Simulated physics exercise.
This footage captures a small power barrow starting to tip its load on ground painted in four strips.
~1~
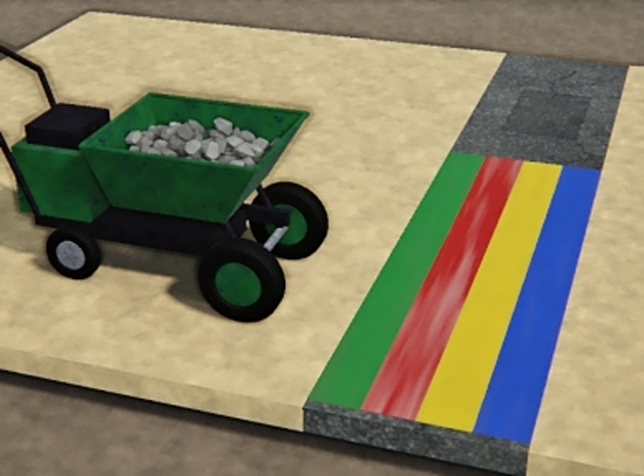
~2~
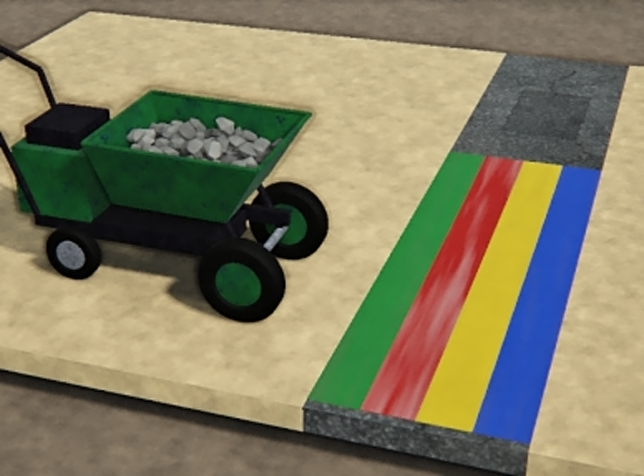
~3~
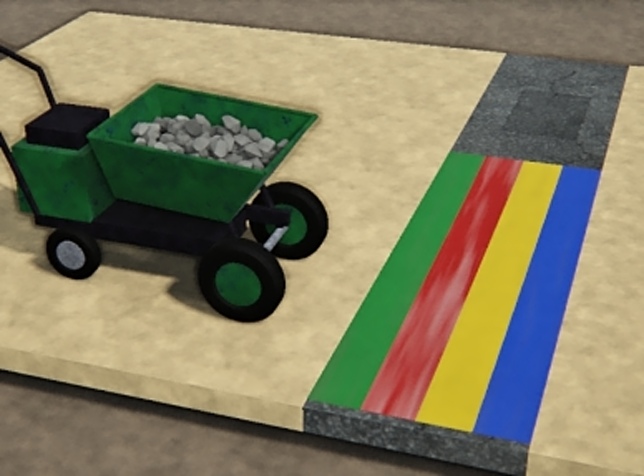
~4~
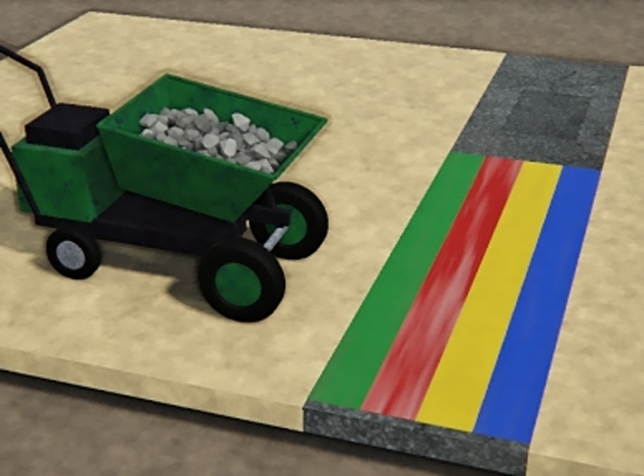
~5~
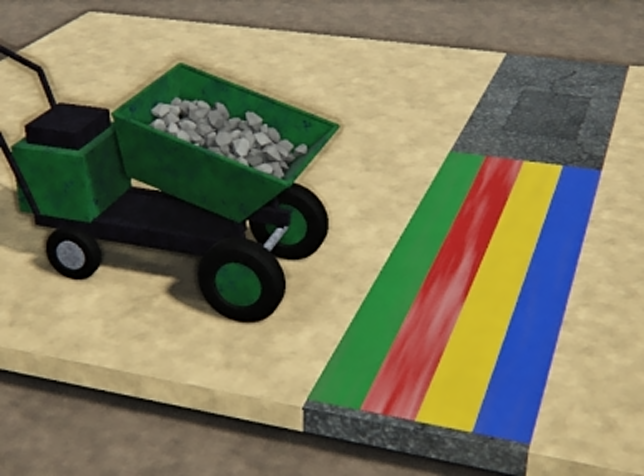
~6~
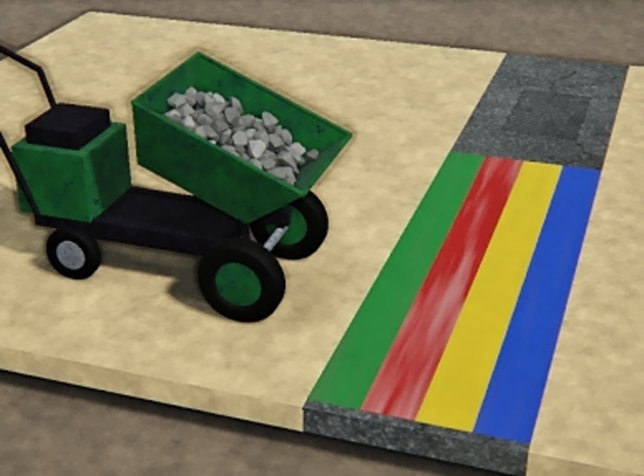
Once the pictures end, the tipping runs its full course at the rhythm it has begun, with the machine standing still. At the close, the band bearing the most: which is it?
It is the red band.
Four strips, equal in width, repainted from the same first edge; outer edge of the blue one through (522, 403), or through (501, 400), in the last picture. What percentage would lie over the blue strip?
First 10 in a hundred, then 10 in a hundred.
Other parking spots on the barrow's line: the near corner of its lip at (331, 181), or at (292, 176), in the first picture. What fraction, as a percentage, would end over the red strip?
You'd get 10 in a hundred the first time and 30 in a hundred the second.
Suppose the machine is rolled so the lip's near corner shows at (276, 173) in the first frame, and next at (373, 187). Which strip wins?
The first case gives the red strip, the second gives the blue strip.
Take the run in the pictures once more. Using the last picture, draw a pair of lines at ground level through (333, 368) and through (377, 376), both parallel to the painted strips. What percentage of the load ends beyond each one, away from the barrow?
Estimate, first then second: 90 %, 70 %.
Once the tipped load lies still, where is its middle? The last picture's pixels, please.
Somewhere around (434, 311) in the final view.
Shortly afterwards, skip tipped steeply; the whole lot in the skip.
Next, skip tipped right over; the bulk in the skip; a little over the green strip; near a quarter over the red strip; only a few over the yellow strip; only a few falling.
Some moments later, skip tipped right over; near a quarter in the skip; near a quarter over the green strip; near a third over the red strip; near a quarter over the yellow strip; a little over the blue strip; only a few off the paint.
In the end, skip tipped right over; a little in the skip; near a quarter over the green strip; near a third over the red strip; near a quarter over the yellow strip; a little over the blue strip; only a few off the paint.
